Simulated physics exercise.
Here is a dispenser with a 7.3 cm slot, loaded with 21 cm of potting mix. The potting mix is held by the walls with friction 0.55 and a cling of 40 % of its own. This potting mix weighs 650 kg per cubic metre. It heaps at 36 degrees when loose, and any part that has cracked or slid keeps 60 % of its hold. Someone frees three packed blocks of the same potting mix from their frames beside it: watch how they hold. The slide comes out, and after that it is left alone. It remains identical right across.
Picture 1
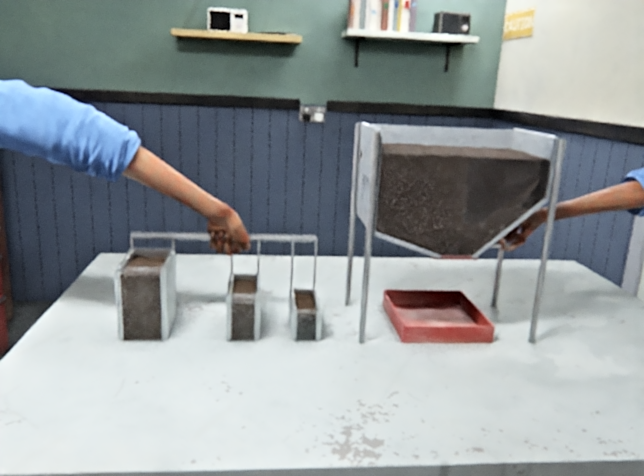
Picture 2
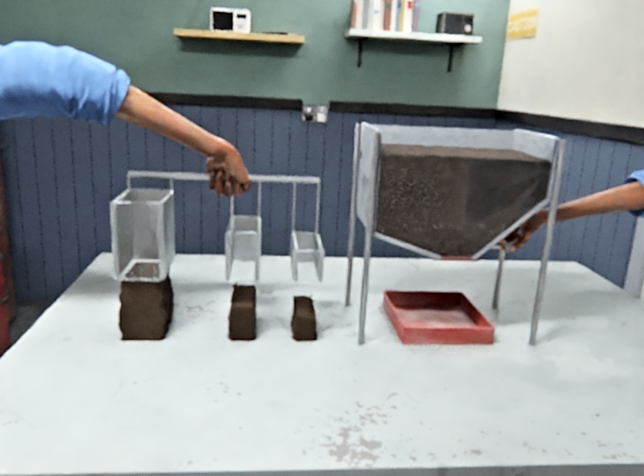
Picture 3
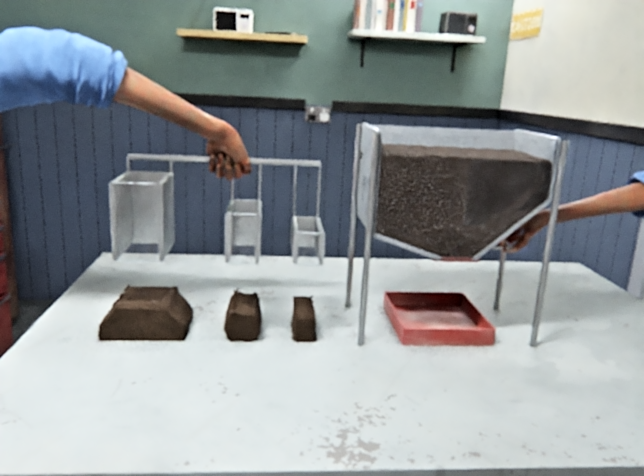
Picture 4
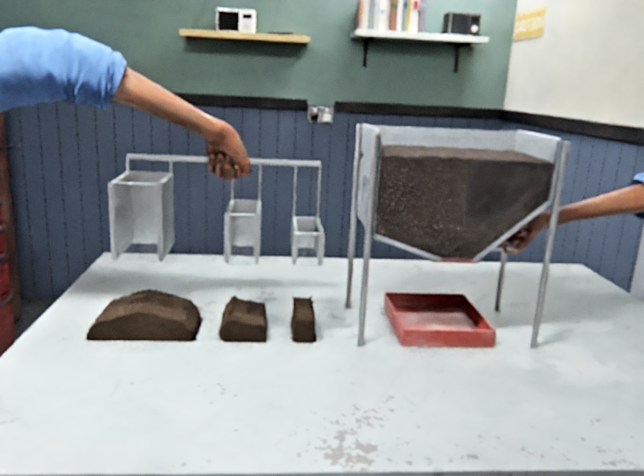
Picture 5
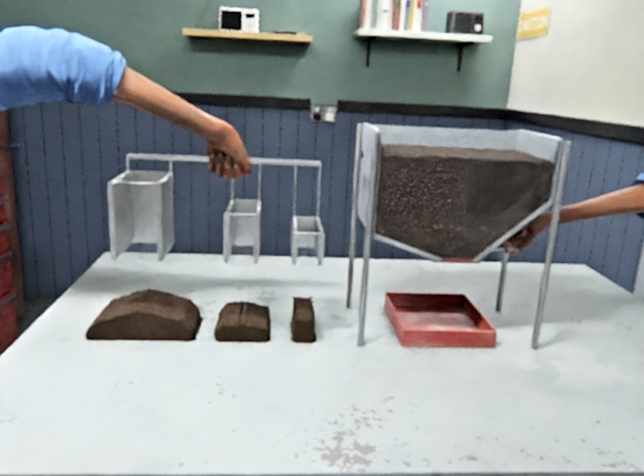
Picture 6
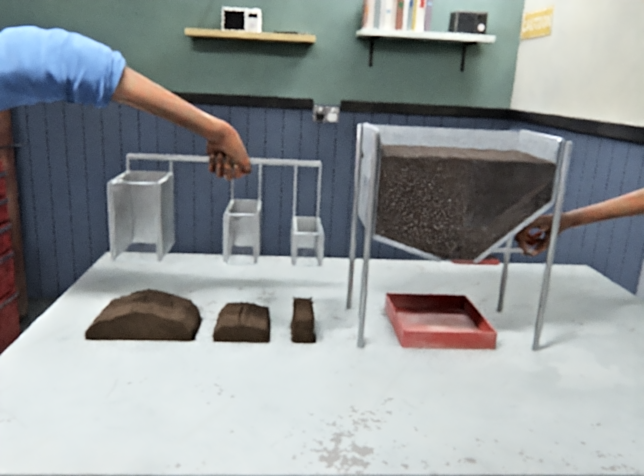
To begin with, a hand on the left lifts a frame of three clear boxes off three dark blocks of potting mix beside a filled dispenser and red tray. The largest block slumps into a low mound, then the middle one sags, while the smallest barely changes. Finally, the hand at right shifts slightly outward.
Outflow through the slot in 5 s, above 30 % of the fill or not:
Above.
Last picture + 0.35 s, 4 % has run out.
Last picture + 0.77 s, 19 % has run out.
Last picture + 1.18 s, 35 % has run out.
Last picture + 1.60 s, 50 % has run out.
Last picture + 4.90 s, 86 % has run out.
